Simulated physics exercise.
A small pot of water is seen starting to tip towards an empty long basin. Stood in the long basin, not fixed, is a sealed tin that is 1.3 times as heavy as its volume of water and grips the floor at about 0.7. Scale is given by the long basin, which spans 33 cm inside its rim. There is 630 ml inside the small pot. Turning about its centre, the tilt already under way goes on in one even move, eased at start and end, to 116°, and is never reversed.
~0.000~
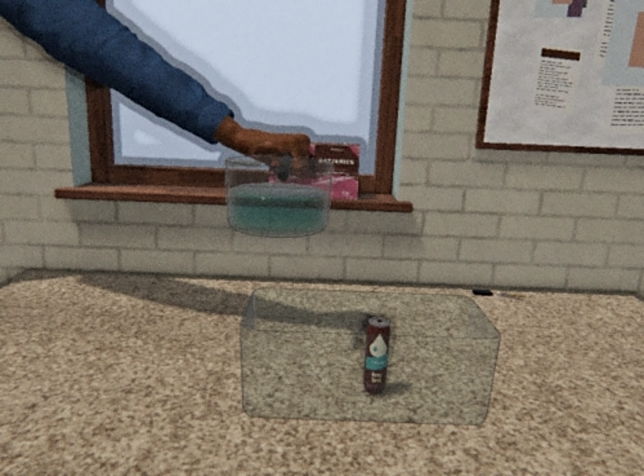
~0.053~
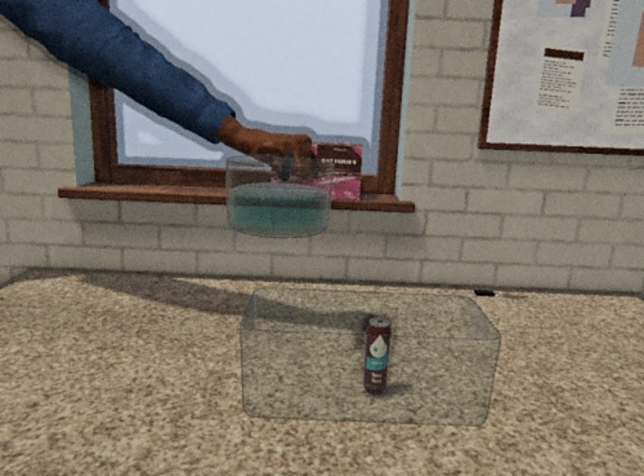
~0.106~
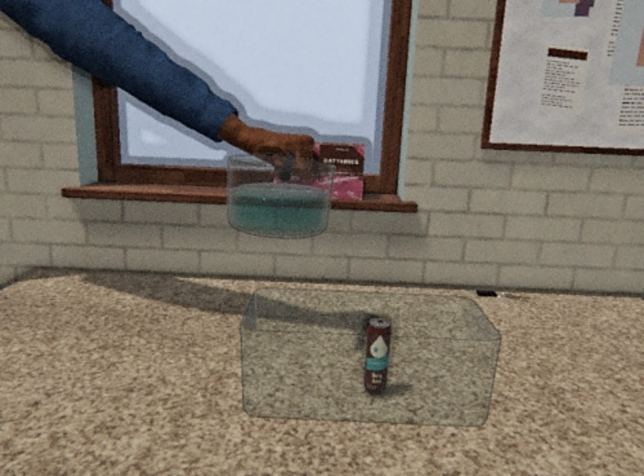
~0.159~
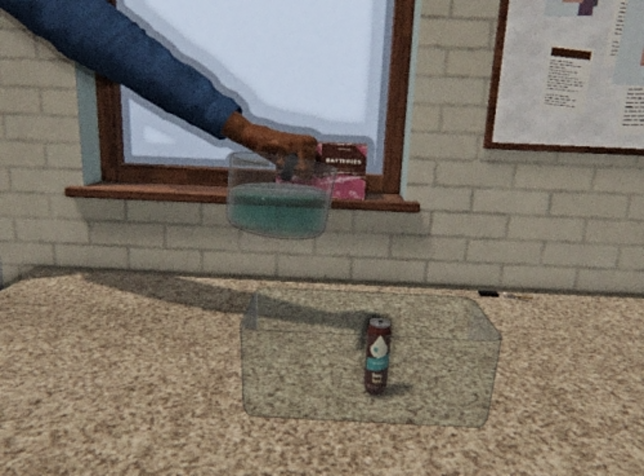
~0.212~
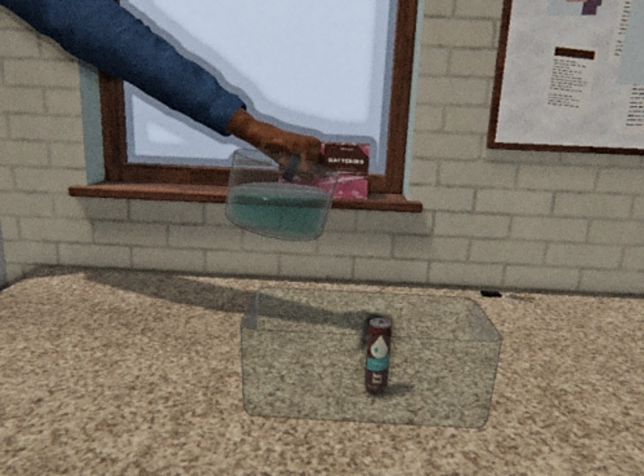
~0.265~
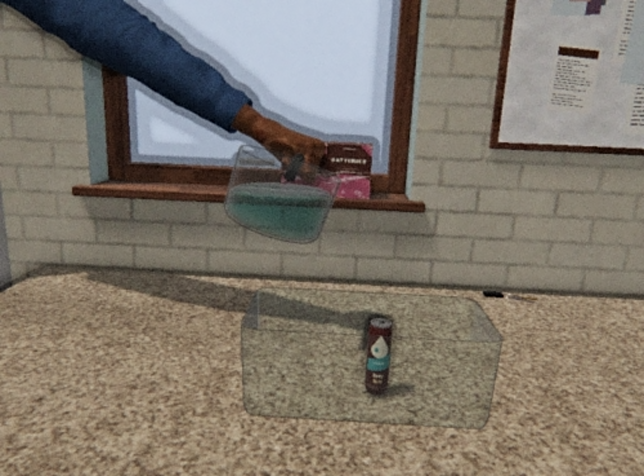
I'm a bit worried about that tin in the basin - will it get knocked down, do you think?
You'll see it resist.
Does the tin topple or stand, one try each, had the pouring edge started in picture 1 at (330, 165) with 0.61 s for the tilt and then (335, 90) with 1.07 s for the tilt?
In the first try it comes down; in the second it remains standing.
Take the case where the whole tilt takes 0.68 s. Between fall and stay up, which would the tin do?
Well, the tin simply tips.
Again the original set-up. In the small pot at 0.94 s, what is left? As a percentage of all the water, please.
What remains is about 10 percent of it all.
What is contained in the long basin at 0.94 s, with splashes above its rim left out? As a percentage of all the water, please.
Some 76 per cent.
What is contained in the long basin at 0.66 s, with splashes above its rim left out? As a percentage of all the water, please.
The basin holds roughly 5 in a hundred parts at that moment.
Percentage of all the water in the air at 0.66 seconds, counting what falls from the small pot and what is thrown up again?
Around 32 in a hundred.
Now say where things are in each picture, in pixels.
It leans 0°; its right rim is at (332, 165); the water meets the walls at (231, 188) and (328, 192); the long basin's rim runs from (247, 308) to (485, 317); the tin's top is at (379, 325), in the first picture.
It leans 1°; its right rim is at (333, 166); the water meets the walls at (232, 188) and (329, 193), in the second picture.
It leans 3°; its right rim is at (334, 168); the water meets the walls at (231, 188) and (329, 193), in the third picture.
It leans 6°; its right rim is at (336, 171); the water meets the walls at (232, 188) and (330, 194), in the fourth picture.
It leans 11°; its right rim is at (338, 176); the water meets the walls at (232, 188) and (330, 195), in the fifth picture.
It leans 17°; its right rim is at (340, 182); the water meets the walls at (232, 188) and (333, 195), in the sixth picture.
By 0.66 s the tilt is 78° and 64 per cent is still to pour; the tin stands where it began.
By 0.94 s the tilt is 112° and 10 per cent is still to pour; the tin stands where it began.
By 1.24 s the tilt is 116° and 0 per cent is still to pour; the tin stands where it began.
By 1.57 s the tilt is 116° and 0 per cent is still to pour; the tin stands where it began.
At rest the tin stands where it began.
